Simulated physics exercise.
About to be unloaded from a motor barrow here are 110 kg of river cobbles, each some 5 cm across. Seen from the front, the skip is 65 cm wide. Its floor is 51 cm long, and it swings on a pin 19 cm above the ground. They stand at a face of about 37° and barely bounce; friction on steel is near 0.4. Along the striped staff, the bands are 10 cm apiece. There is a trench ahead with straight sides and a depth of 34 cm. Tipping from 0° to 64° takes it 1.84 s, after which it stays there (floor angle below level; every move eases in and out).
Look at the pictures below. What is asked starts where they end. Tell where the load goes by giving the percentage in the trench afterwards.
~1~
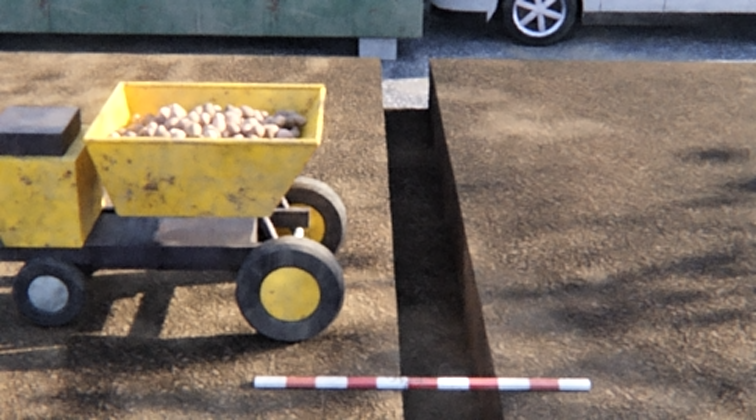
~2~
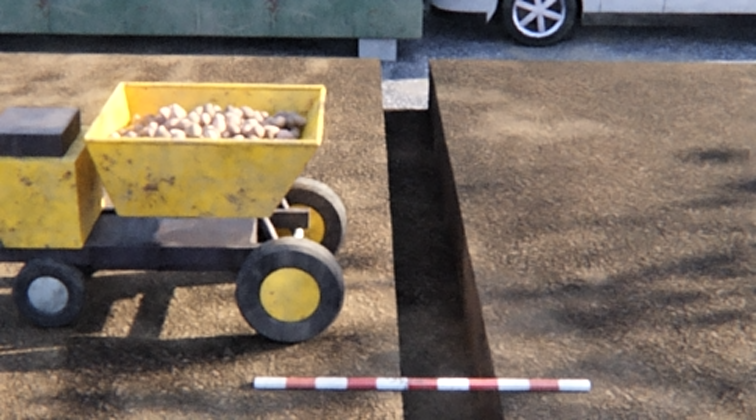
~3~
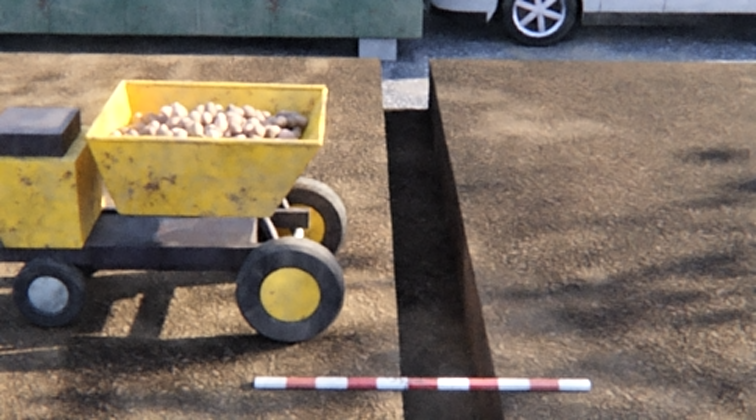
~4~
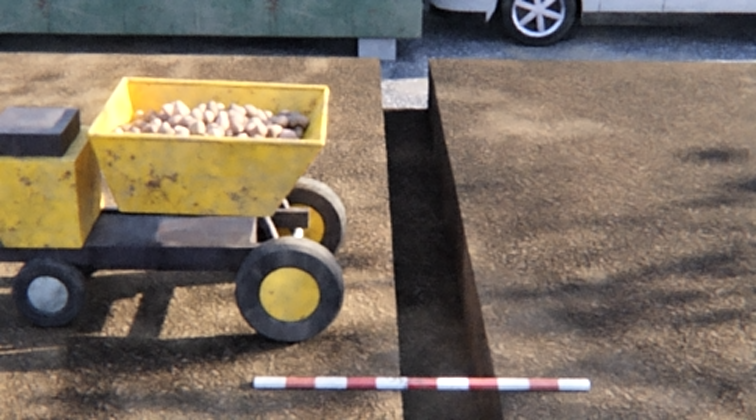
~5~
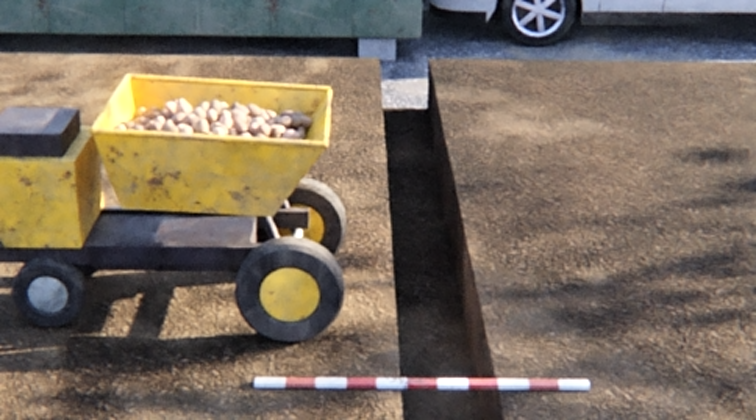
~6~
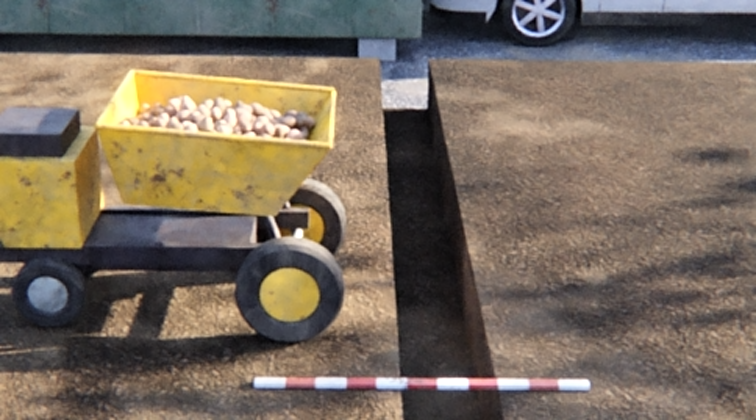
About 43 per cent of the load is in the trench.
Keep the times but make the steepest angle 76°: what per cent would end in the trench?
Around 55 per cent would finish in the trench.
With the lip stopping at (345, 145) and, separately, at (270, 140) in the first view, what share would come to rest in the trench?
From the first spot near 20, from the second near 65 per cent.
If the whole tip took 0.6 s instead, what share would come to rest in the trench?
Something close to 20 per cent.
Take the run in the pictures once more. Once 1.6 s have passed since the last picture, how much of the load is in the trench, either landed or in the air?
Roughly 10% by that time.
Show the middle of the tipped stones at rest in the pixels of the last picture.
Somewhere around (459, 365) in the last picture.
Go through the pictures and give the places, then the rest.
Lip at (318, 143), floor tilted 0°, highest stones at (202, 117), in the first frame.
The skip is at 0°, its lip at (318, 144); the top of the load is at (202, 117), in the second frame.
Lip at (320, 144), floor tilted 1°, highest stones at (204, 116), in the third frame.
Lip at (322, 144), floor tilted 2°, highest stones at (205, 115), in the fourth frame.
Lip at (326, 145), floor tilted 3°, highest stones at (205, 113), in the fifth frame.
Lip at (331, 146), floor tilted 5°, highest stones at (209, 111), in the sixth frame.
Then, 1.1 s after the last picture the floor is at 54°, 100 % in the skip; the foremost stones are at (435, 191).
Then, 1.6 s after the last picture the floor is at 64°, 77 % in the skip, 12 % in the trench, 12 % past the trench; the foremost stones are at (554, 280).
Then, 2.0 s after the last picture the floor is at 64°, 62 % in the skip, 17 % in the trench, 22 % past the trench; the foremost stones are at (617, 285).
Then, 3.9 s after the last picture the floor is at 64°, 34 % in the skip, 43 % in the trench, 23 % past the trench; the foremost stones are at (657, 292).
